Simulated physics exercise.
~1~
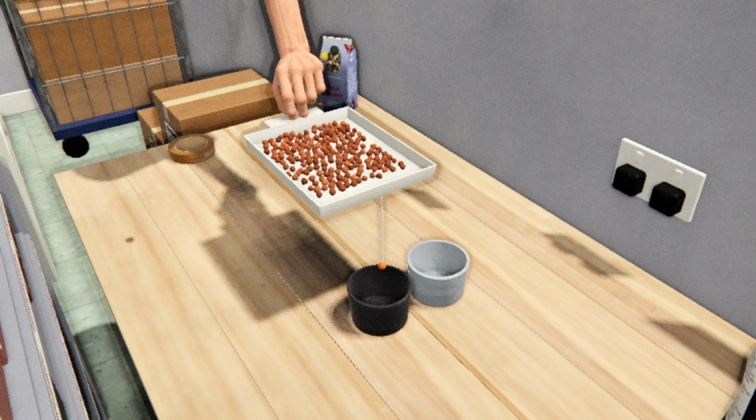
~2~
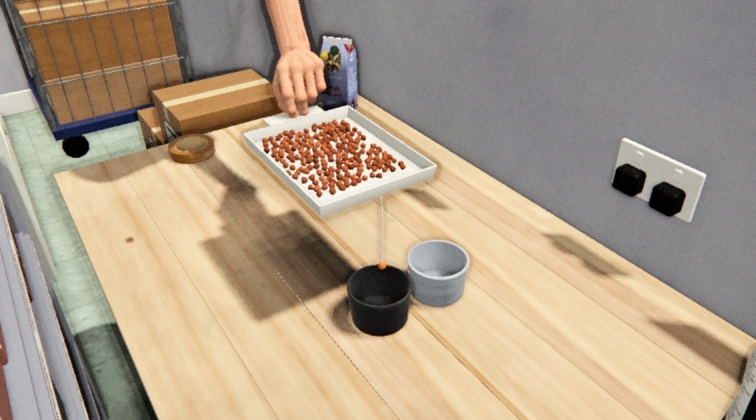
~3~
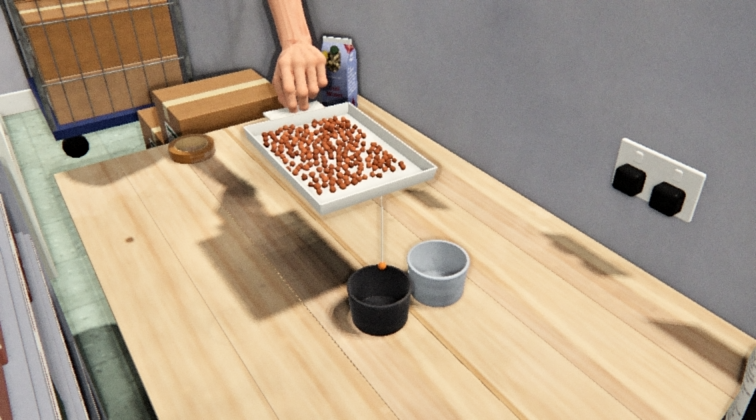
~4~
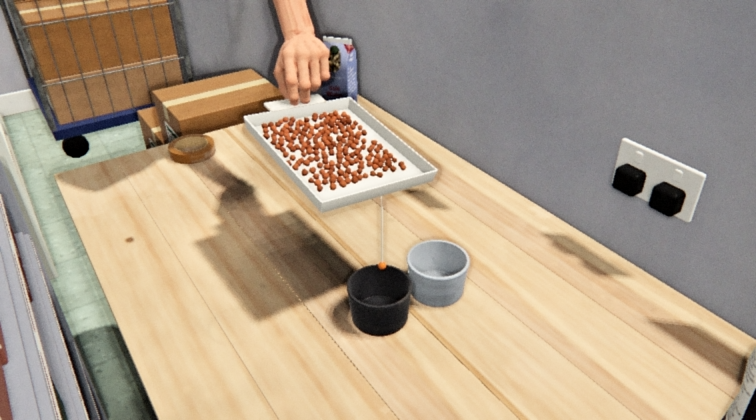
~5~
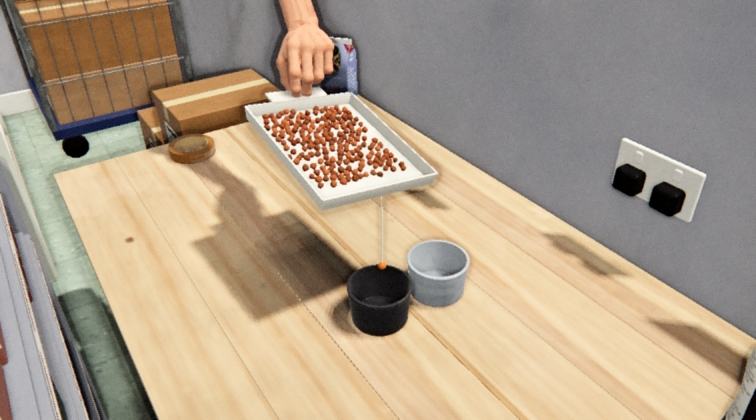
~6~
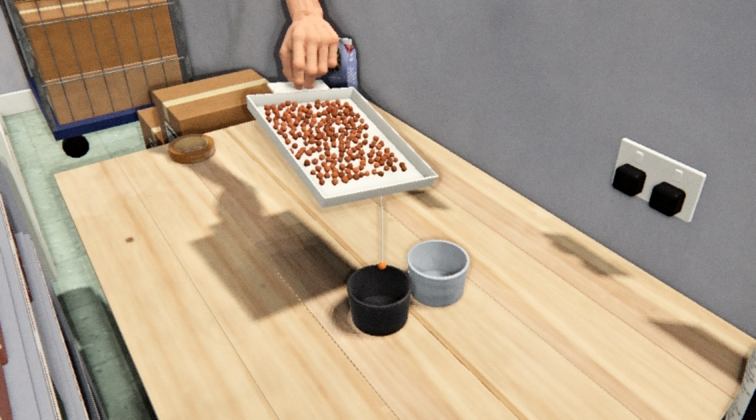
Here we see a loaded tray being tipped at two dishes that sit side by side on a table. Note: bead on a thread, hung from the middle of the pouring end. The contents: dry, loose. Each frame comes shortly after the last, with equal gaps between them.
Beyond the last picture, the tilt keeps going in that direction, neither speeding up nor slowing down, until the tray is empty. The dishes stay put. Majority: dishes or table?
Dishes.
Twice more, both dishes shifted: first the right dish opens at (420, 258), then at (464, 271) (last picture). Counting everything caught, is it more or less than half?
At place one the bulk; at place two the minor share.
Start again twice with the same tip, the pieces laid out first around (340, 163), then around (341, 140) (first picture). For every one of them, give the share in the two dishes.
It would be about 60 per cent for the first and about 80 per cent for the second.
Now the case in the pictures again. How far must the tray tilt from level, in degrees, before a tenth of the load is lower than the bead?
I'd say it is tilted about 110°.
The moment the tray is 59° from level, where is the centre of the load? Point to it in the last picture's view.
About (388, 144).
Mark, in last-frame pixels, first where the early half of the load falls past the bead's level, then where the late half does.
First part (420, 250), rest (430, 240).
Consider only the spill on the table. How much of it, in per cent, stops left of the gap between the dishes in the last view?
Near 30 in a hundred.
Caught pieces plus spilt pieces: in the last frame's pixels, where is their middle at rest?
The centre comes to rest near (435, 283).
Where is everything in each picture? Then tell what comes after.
Corners of the pouring end at (321, 205) and (433, 165), level; middle of the load at (326, 152), clay pellets; left dish at (397, 316); right dish at (456, 287); bead on its thread at (382, 266), in the first frame.
Corners of the pouring end at (321, 204) and (433, 165), level; middle of the load at (326, 151), in the second frame.
Corners of the pouring end at (322, 203) and (434, 167), tipped barely, lowest at the right corner; middle of the load at (326, 148), in the third frame.
Corners of the pouring end at (323, 200) and (434, 170), tipped a little, lowest at the right corner; middle of the load at (327, 144), in the fourth frame.
Corners of the pouring end at (324, 198) and (435, 172), tipped a little, lowest at the right corner; middle of the load at (328, 139), in the fifth frame.
Corners of the pouring end at (326, 196) and (435, 175), tipped clearly, lowest at the right corner; middle of the load at (329, 134); left dish at (397, 316); right dish at (456, 287), in the sixth frame.
Soon after the last picture, tray tipped steeply; nearly all on the tray; a stray few in the air.
A little later, tray tipped right over; nearly all on the tray; a stray few in the right dish.
Later still, tray tipped past a quarter turn; a stray few in the left dish; about two thirds in the right dish; about a third outside both.
At rest, tray tipped past a quarter turn; a stray few in the left dish; about two thirds in the right dish; about a third outside both.
